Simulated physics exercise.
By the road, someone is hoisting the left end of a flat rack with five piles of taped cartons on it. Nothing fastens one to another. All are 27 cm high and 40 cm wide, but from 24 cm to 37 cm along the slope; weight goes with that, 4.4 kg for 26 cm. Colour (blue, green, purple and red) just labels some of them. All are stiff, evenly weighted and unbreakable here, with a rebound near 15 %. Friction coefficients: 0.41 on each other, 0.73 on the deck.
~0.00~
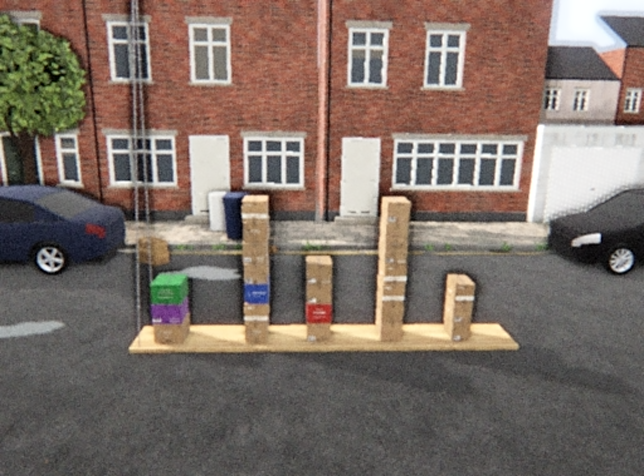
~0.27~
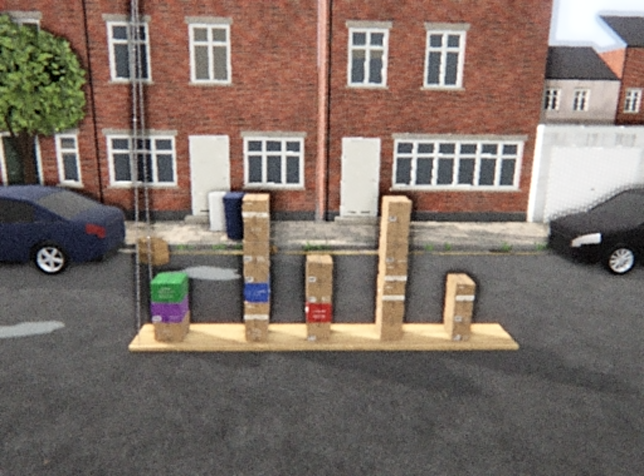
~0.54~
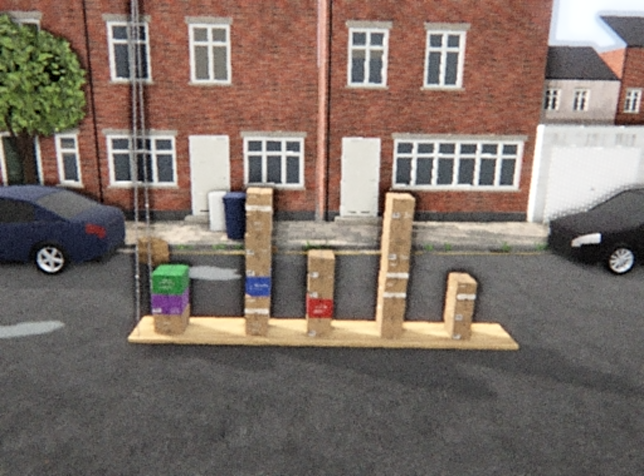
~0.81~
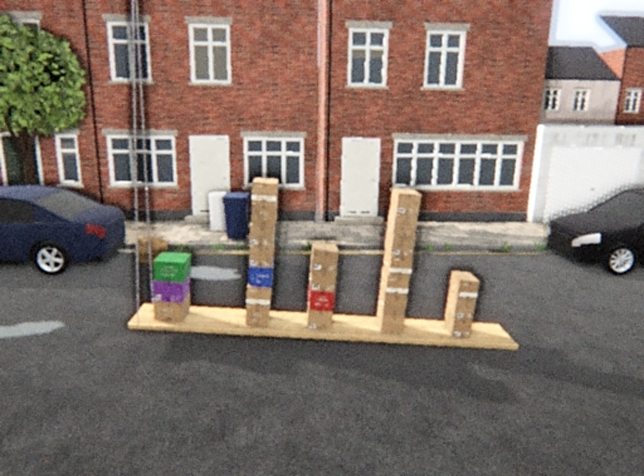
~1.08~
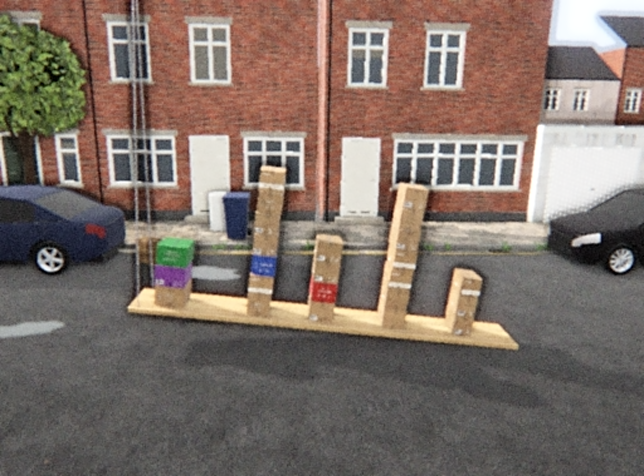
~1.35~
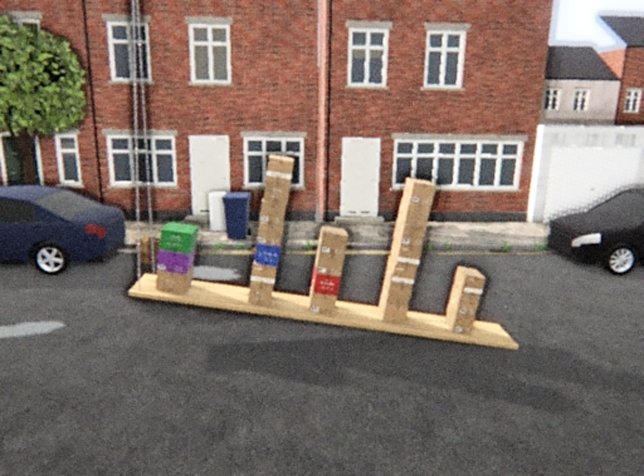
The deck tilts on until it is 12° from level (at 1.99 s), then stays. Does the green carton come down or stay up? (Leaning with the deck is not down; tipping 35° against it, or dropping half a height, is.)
The green carton stays up.
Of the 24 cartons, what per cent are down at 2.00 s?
0 per cent by then.
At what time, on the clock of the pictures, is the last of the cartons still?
Around 4.0 s.
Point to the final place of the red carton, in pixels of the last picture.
At about (374, 297).
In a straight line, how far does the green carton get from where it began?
About 95 cm.
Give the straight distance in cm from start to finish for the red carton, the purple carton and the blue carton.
Moved: Red 70, purple 100, blue 150.
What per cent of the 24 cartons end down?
Near 90 per cent.
By 2.00 s, slope 12°; none of the 24 cartons down, 14 disturbed; green carton unmoved; blue carton tilted 8°.
By 2.66 s, slope 12°; 14 of the 24 cartons down; green carton unmoved; blue carton tilted 45°, 18 cm lower.
By 3.28 s, slope 12°; 21 of the 24 cartons down; green carton unmoved; red carton on its side.
When it is over (4.4 s), slope 12°; 21 of the 24 cartons down; green carton unmoved; blue carton upside down; red carton on its side. In pixels of the last frame, middles, green carton near (186, 219), blue carton near (375, 275).
